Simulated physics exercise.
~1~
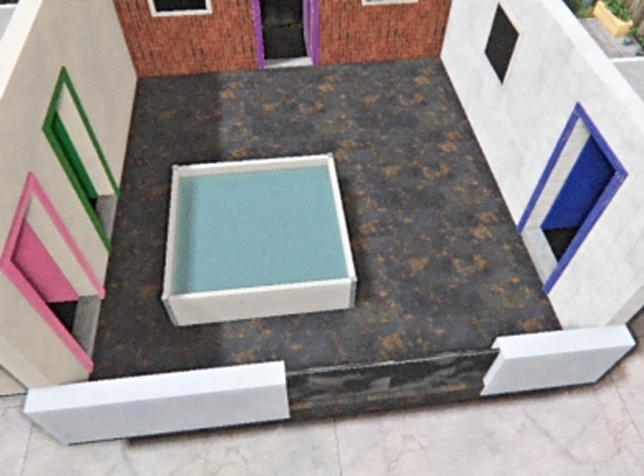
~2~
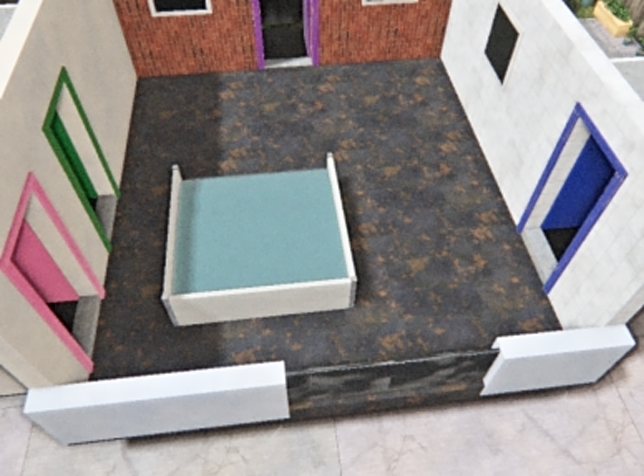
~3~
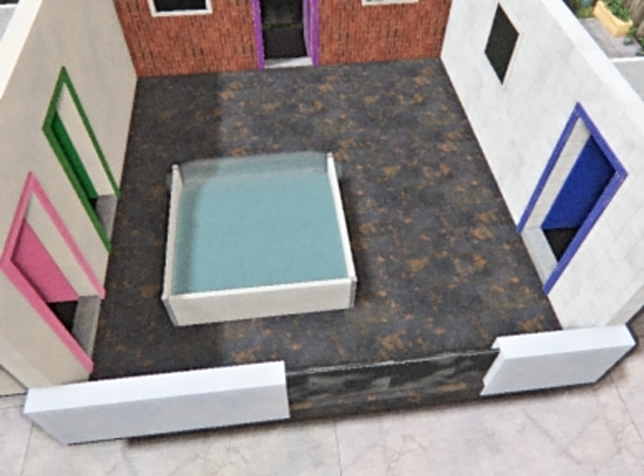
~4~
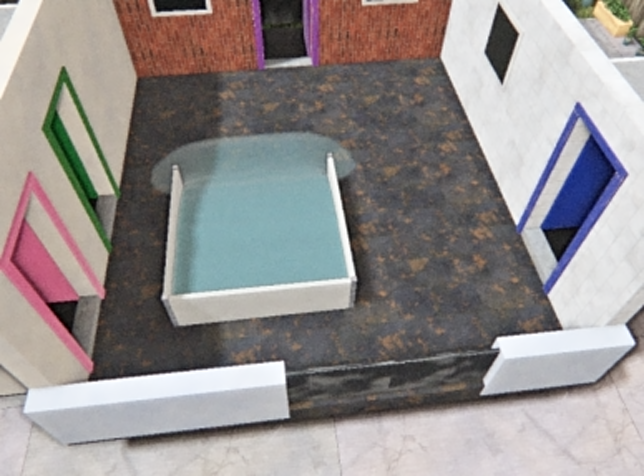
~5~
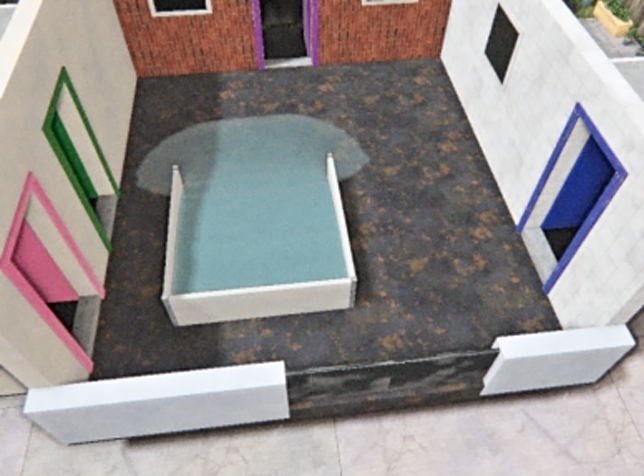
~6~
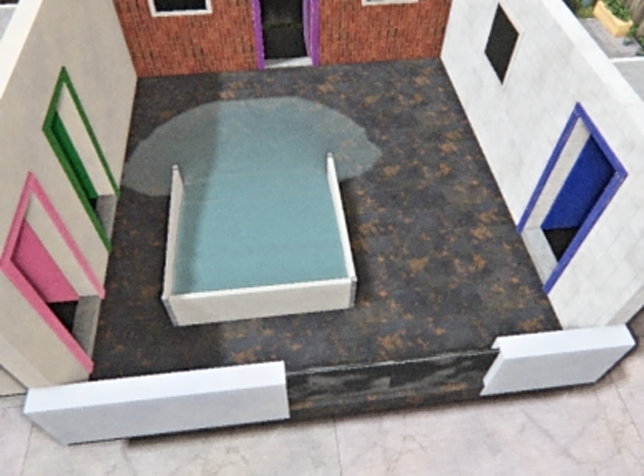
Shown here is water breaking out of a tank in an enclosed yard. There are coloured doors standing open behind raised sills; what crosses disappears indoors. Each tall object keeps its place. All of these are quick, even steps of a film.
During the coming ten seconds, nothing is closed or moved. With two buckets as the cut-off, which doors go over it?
In the end the blue door lets in little enough there, the green door lets in little enough there, the pink door lets in little enough there, the purple door lets too much in there.
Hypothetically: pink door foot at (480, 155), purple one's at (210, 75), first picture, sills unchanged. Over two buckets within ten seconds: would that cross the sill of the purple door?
As I see it, the purple door comes in higher.
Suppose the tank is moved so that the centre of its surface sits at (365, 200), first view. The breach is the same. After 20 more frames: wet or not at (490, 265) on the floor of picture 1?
Spared.
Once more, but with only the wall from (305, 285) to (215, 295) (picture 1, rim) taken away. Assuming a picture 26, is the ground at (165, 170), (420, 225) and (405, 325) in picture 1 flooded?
Following the listed order, the three come out reached by the spill, reached by the spill and reached by the spill.
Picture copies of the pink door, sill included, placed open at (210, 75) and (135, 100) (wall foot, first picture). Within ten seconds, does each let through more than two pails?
The first crosses the line, the second crosses the line.
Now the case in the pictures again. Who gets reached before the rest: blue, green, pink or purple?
That's the purple door.
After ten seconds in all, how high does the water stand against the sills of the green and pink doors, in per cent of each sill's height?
Readings, in sequence: 30 percent and 70 percent.
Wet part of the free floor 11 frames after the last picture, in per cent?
Roughly 40 %.
A moment on, water covers 35 % of the floor; the blue door not reached, the green door not reached, the pink door not reached, the purple door under two buckets in.
Next, water covers 40 % of the floor; the blue door not reached, the green door not reached, the pink door not reached, the purple door far over two buckets in.
Then, water covers 45 % of the floor; the blue door not reached, the green door wet at the sill, nothing in, the pink door not reached, the purple door far over two buckets in.
Later, water covers 75 % of the floor; the blue door wet at the sill, nothing in, the green door wet at the sill, nothing in, the pink door wet at the sill, nothing in, the purple door far over two buckets in.
In the end, water covers 95 % of the floor; the blue door wet at the sill, nothing in, the green door wet at the sill, nothing in, the pink door wet at the sill, nothing in, the purple door far over two buckets in.
